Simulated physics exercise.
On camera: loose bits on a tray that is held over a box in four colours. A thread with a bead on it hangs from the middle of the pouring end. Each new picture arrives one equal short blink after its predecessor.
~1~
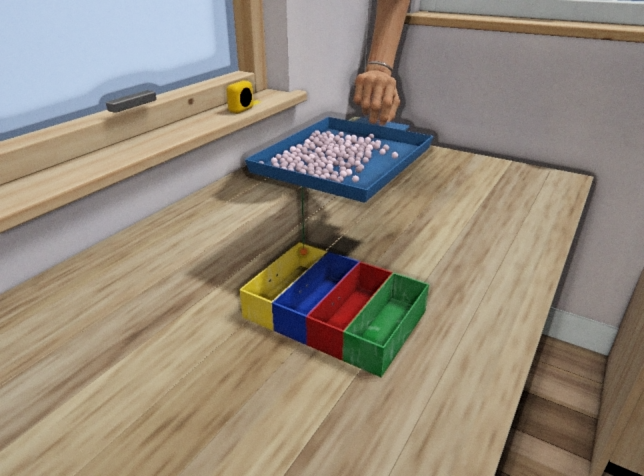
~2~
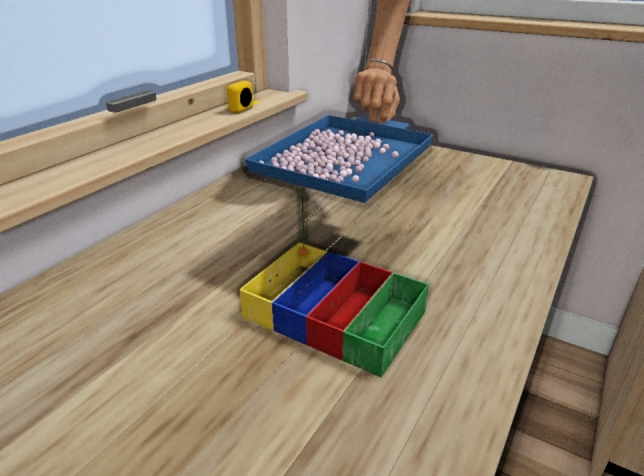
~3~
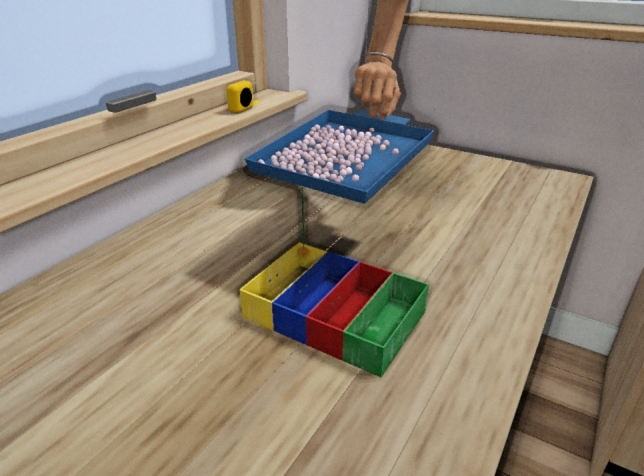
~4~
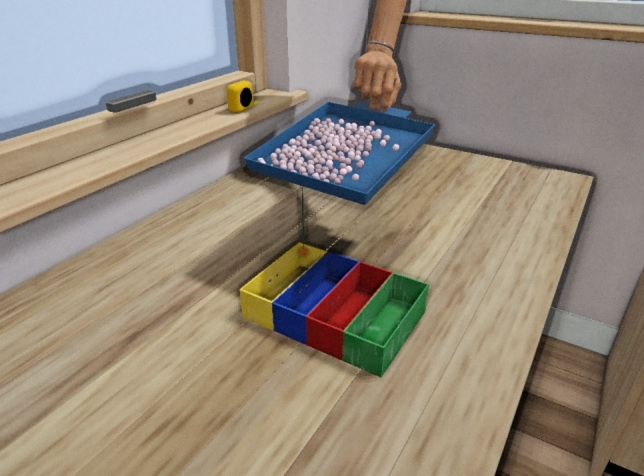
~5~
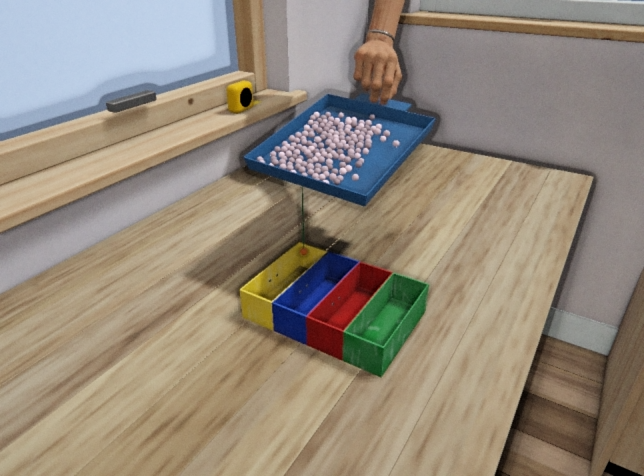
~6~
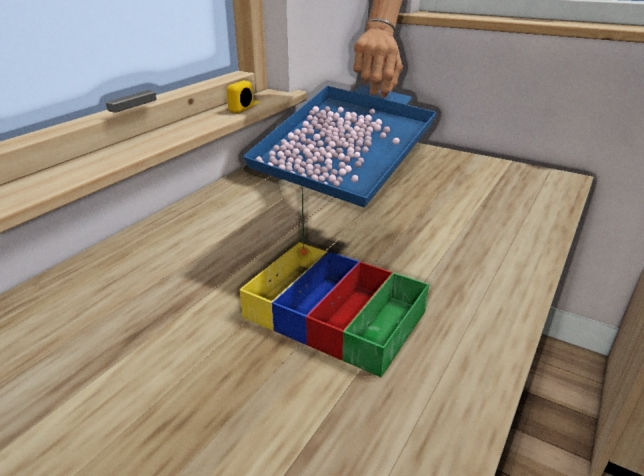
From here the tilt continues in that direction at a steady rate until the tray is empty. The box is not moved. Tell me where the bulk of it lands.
The bulk lands in the red cell.
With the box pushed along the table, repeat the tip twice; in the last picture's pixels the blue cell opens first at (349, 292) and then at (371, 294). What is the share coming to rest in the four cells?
Roughly 100% on the first try and 80% on the second.
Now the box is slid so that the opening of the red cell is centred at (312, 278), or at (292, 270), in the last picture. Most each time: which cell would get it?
Well, the first time it's the cell in green, and the second time it's green.
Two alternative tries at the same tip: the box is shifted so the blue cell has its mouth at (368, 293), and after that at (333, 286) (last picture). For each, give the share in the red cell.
Near 0 % and 30 %.
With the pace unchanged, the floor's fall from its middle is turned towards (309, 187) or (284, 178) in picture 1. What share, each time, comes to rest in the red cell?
In order, some 10 % and some 0 %.
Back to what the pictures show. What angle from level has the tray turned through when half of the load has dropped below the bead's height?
The tilt then is about 90°.
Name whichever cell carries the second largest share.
The one in second place is that blue cell.
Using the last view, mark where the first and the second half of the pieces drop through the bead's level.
The opening half passes (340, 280), the closing half (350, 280).
Shortly afterwards, tray tipped steeply; all but a few on the tray; only a few falling or outside the box.
Next, tray tipped right over; near a quarter on the tray; near a third in the red cell; near a quarter in the blue cell; a little in the yellow cell; only a few in the green cell; a little falling or outside the box.
Some moments later, tray tipped past a quarter turn; near two thirds in the red cell; near a third in the blue cell; a little in the yellow cell; only a few in the green cell.
In the end, tray tipped past a quarter turn; near two thirds in the red cell; near a third in the blue cell; a little in the yellow cell; only a few in the green cell.
